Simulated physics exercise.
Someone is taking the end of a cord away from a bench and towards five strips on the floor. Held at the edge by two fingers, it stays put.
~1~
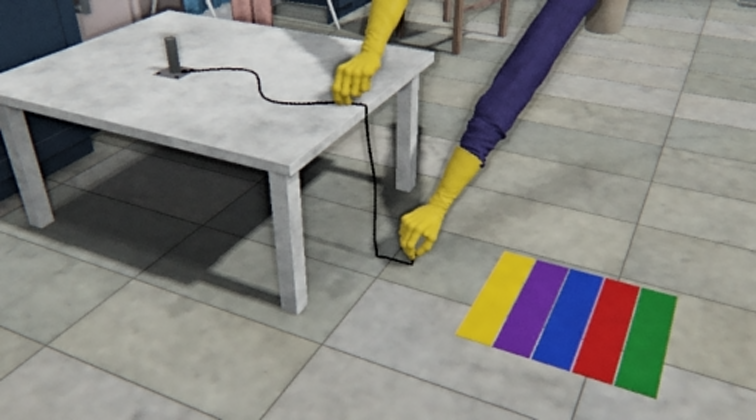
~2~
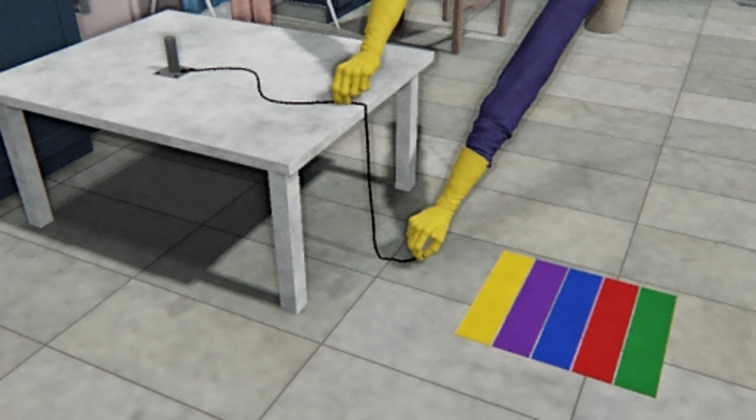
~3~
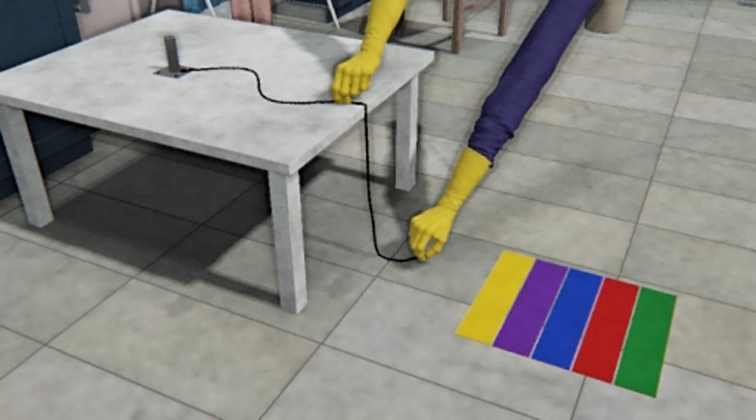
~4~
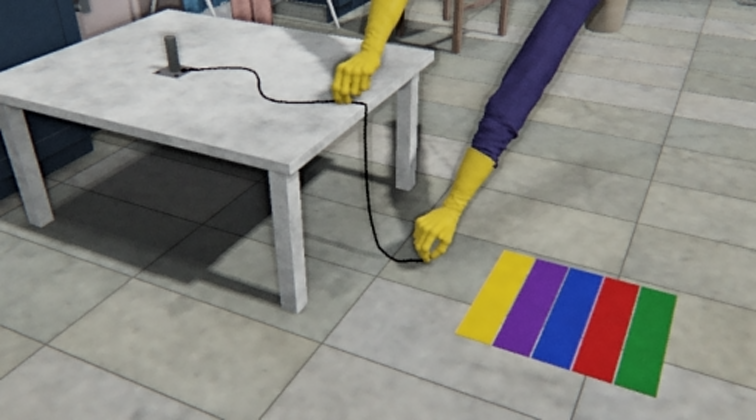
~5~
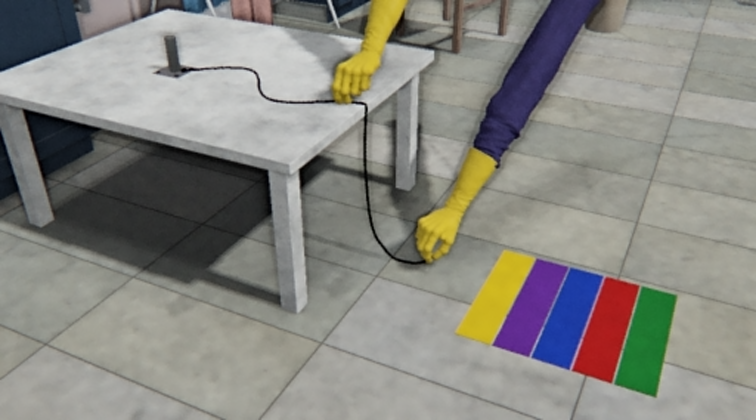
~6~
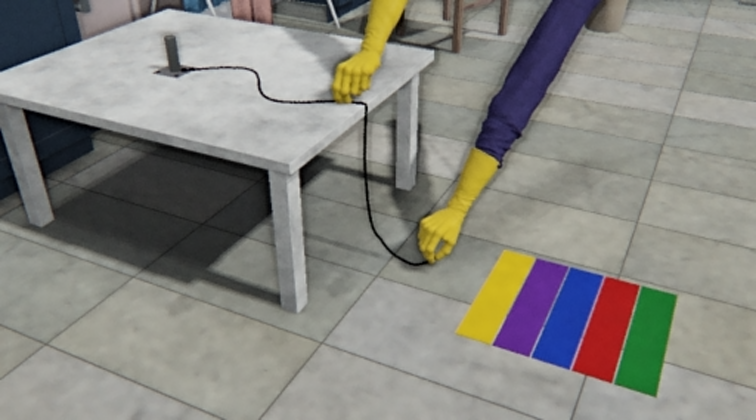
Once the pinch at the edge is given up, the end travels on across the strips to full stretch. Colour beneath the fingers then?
Blue.
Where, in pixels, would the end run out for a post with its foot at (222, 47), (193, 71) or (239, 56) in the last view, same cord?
Approximate places, in that order: (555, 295), (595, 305), (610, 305).
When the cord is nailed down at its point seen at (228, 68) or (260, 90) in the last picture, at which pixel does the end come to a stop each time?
First try close to (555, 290), second close to (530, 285).
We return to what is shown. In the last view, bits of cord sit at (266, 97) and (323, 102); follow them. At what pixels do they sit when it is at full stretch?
They finish close to (311, 96) and close to (365, 111).
Soon after, end near (501, 277); over yellow.
After that, end near (546, 290); over purple.
At the stop, end near (573, 297); over blue. Over blue.
